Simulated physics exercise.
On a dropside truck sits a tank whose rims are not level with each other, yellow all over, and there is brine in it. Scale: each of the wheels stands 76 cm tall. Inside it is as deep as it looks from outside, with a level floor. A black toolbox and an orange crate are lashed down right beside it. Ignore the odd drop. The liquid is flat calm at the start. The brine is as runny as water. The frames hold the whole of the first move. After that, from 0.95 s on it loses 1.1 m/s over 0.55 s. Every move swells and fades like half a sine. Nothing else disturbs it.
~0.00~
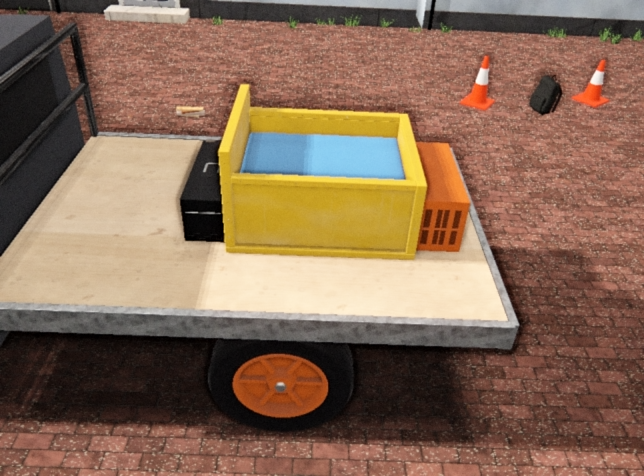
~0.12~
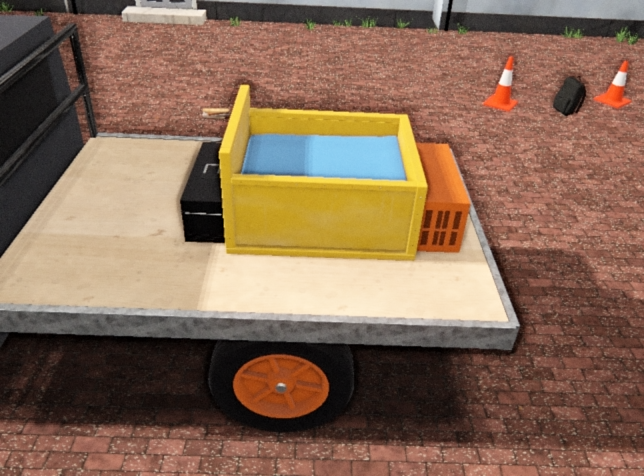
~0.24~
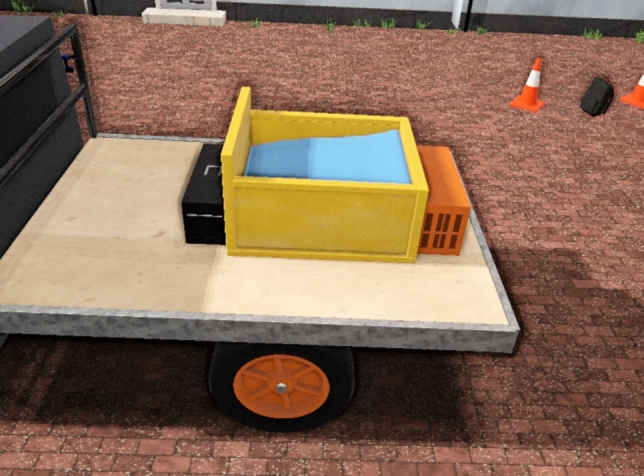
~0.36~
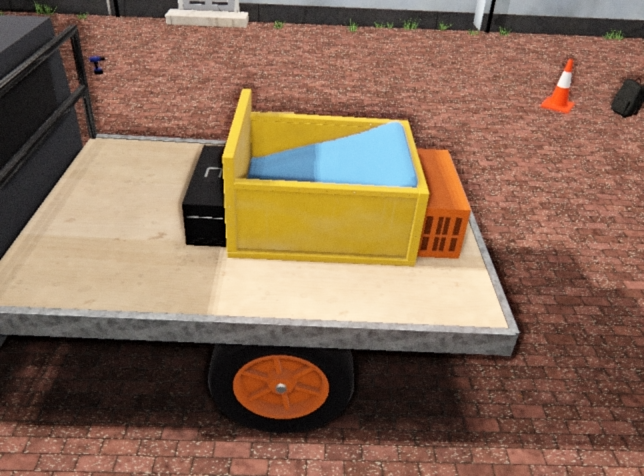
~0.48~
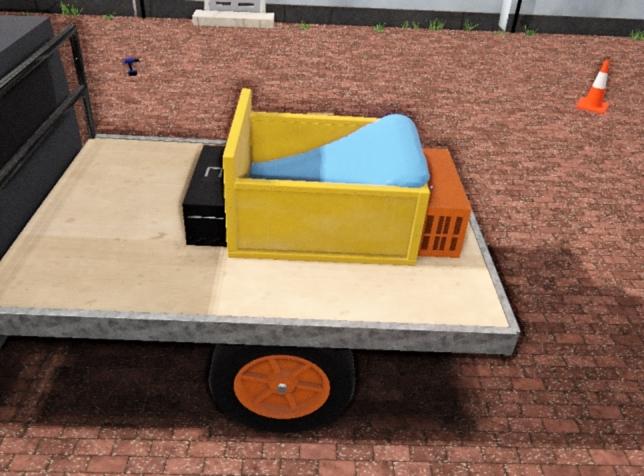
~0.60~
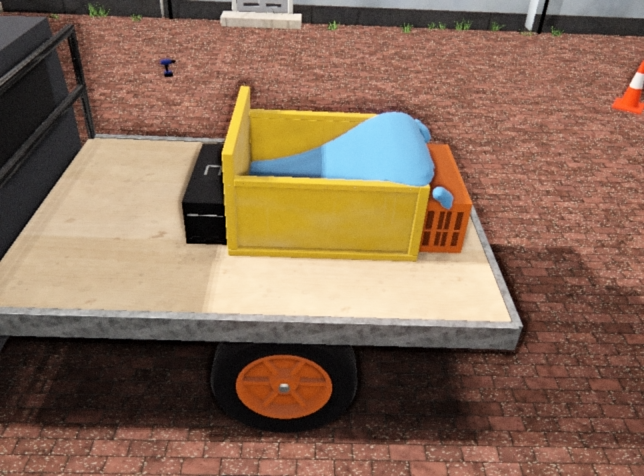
We see a flatbed carrying a yellow tank of blue liquid between a black toolbox and an orange crate; as it moves left past traffic cones, the initially level liquid climbs rightward, bulges, and slops over the right rim.
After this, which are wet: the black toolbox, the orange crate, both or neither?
First the black toolbox: It gets doused. The orange crate gets wet.
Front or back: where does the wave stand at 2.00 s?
At the back.
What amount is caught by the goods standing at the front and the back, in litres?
Roughly 2 and 12 L.
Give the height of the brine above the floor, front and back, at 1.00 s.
About 40 cm in front and 26 cm behind.
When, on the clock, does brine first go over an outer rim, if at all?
At about 0.7 s.
After 1.00 s the surface is 40 cm up at the front and 26 cm at the back; 5 per cent is out, over the back.
After 1.50 s the surface is 46 cm up at the front and 6 cm at the back; 5 per cent is out, over the back.
After 2.00 s the surface is 19 cm up at the front and 47 cm at the back; 7 per cent is out, over the back.
After 4.49 s 11 per cent is out, over the back; the black toolbox has caught 2 litres and the orange crate 12 litres.
